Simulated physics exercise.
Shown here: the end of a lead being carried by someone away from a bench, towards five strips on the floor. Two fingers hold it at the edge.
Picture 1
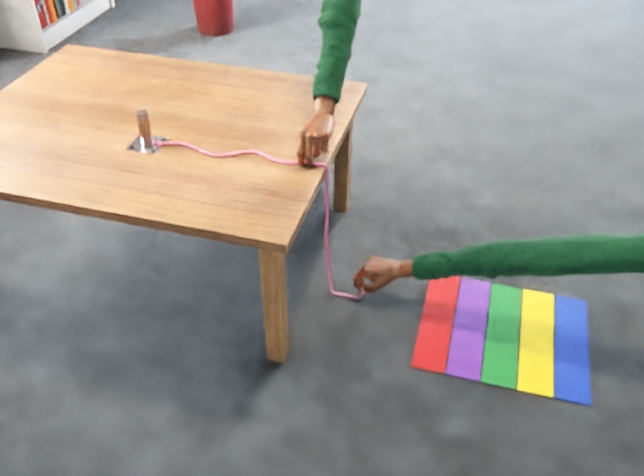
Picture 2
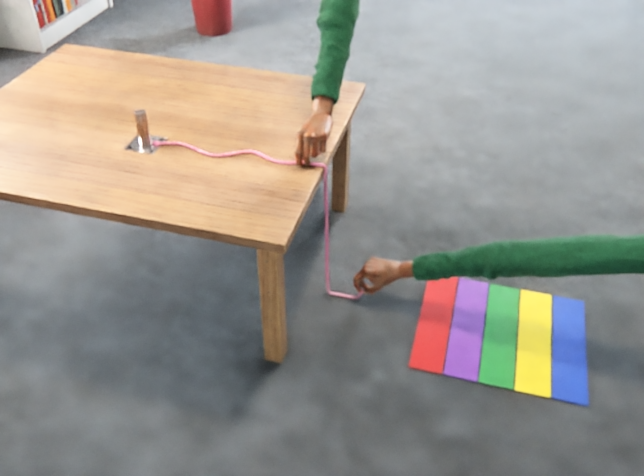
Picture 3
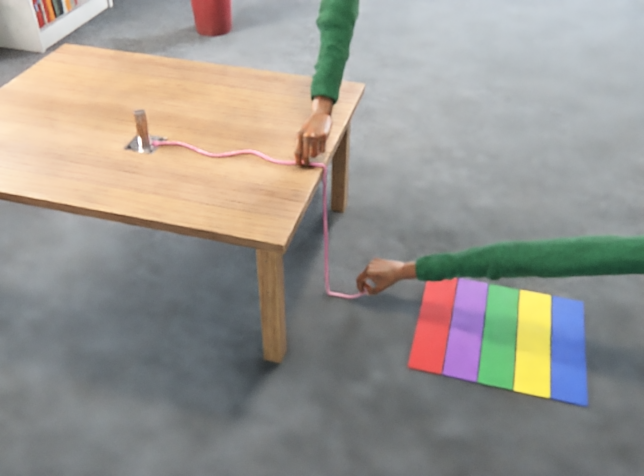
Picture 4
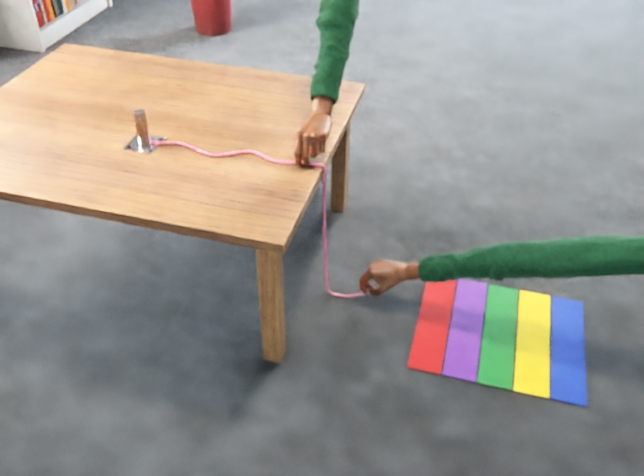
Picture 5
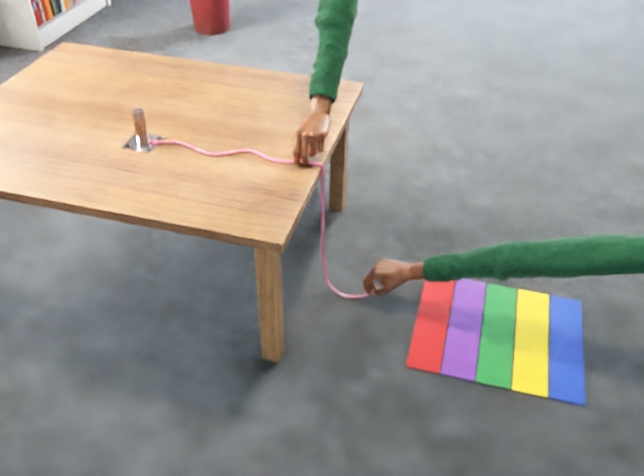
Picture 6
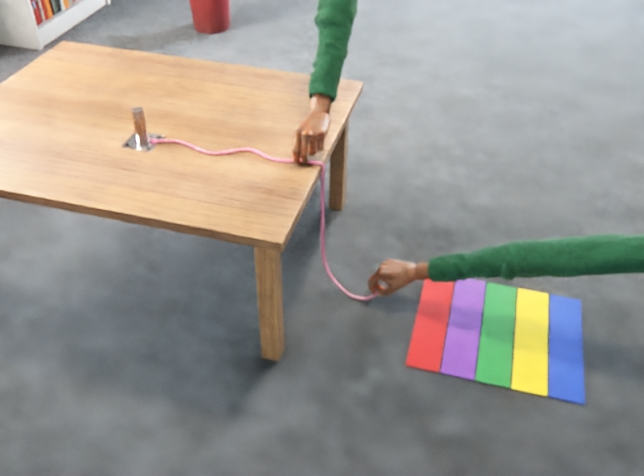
At a wooden table, one hand holds a pink cord while another draws its end slightly right.
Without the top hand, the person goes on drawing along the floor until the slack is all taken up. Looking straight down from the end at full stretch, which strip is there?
The purple strip is there.
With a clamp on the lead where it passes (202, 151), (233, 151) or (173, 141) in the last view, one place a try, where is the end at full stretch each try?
First try (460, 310), second try (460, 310), third try (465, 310).
Soon after, end near (412, 299); short of the strips.
Then, end near (446, 306); over red.
At full stretch, end near (467, 310); over purple. Over purple.
